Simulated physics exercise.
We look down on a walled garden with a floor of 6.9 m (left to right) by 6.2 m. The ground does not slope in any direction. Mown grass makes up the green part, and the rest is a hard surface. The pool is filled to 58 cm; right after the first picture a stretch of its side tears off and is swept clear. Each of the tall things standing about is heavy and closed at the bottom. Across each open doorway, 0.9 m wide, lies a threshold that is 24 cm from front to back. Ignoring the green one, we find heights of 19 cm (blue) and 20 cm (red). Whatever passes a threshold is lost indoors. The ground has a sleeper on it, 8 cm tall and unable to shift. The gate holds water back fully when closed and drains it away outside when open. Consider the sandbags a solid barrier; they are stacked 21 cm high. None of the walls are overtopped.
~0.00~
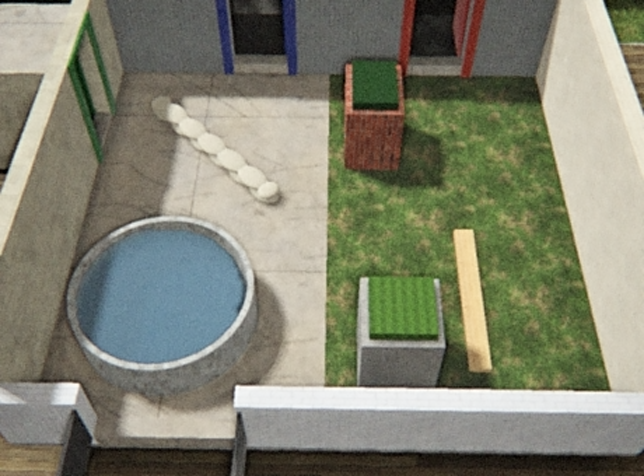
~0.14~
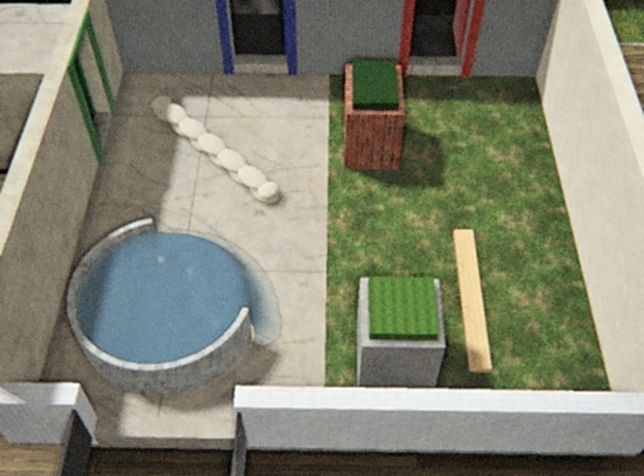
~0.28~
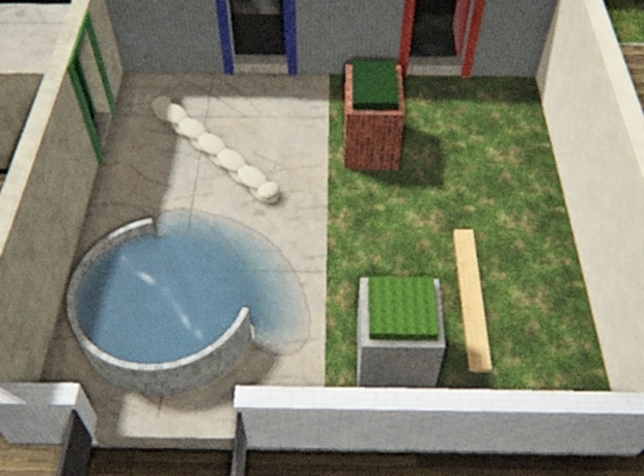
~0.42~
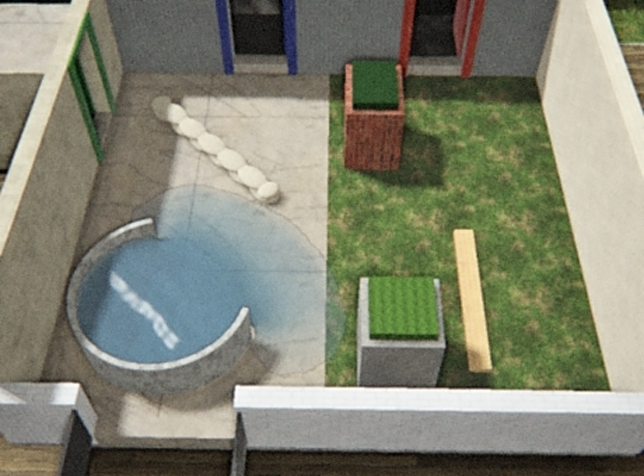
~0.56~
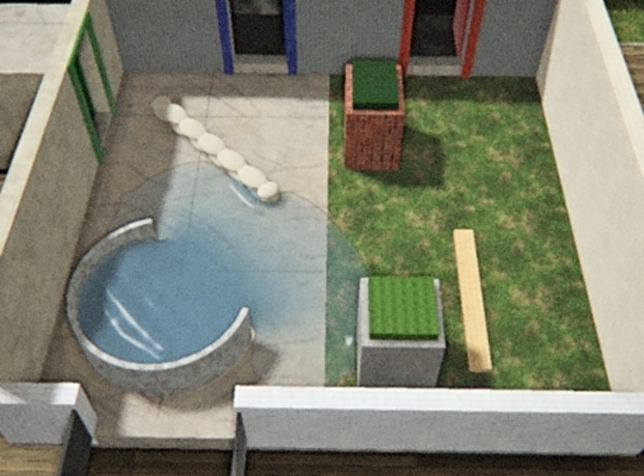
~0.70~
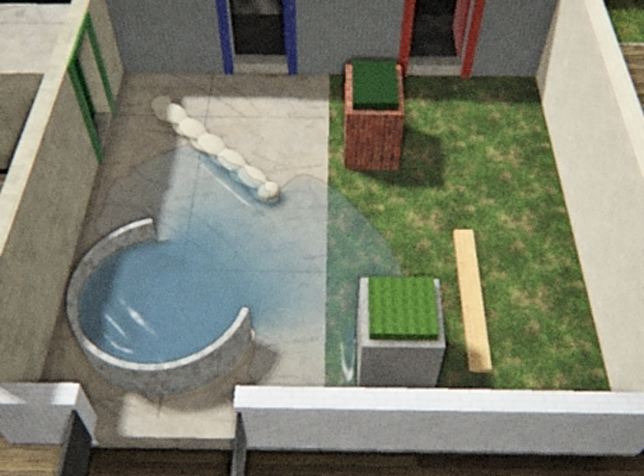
A walled garden, half pale paving on the left and half grass on the right, is seen from above by a still camera. A round grey pool of blue water sits near a diagonal row of white sandbags, with green, blue and red doorways around, and two grass-topped blocks and a wooden beam opposite. Part of the pool's wall vanishes, and water spreads across the paving, meeting the sandbags and reaching the grass and grey block.
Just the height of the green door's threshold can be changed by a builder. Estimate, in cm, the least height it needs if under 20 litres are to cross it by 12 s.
I would say 14 cm.
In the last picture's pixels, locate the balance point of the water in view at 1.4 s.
My guess is close to (232, 271).
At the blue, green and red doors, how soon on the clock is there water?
Blue 3.0 s, green 1.4 s, red 5.0 s.
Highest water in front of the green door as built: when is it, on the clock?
About 2.6 seconds.
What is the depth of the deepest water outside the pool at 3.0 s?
About 18 cm at most.
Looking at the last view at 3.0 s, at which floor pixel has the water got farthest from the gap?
The farthest wet point sits near (554, 166) in the last view.
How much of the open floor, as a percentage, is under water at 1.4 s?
Near 35 per cent of the open floor.
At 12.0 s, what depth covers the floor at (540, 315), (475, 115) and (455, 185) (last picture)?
6, 6 and 6 cm, respectively.
After 1.4 s water covers 35 % of the floor, deepest (31 cm) near (252, 198); 1 cm at the green door, 0 litres in over its 7 cm threshold.
After 3.0 s water covers 65 % of the floor, deepest (18 cm) near (124, 74); 16 cm at the green door, 55 litres in over its 7 cm threshold.
After 12.0 s water covers 95 % of the floor, deepest (7 cm) near (555, 221); 4 cm at the green door, 94 litres in over its 7 cm threshold.
At the green door as built, the water arrived by 1.4 s and peaked near 18 cm at 2.6 s.
Run again over the same 12 s with other heights there, 31 litres in over 12.5 cm, 7 litres over 17 cm. The limit of 20 litres is kept from about 14 cm up.
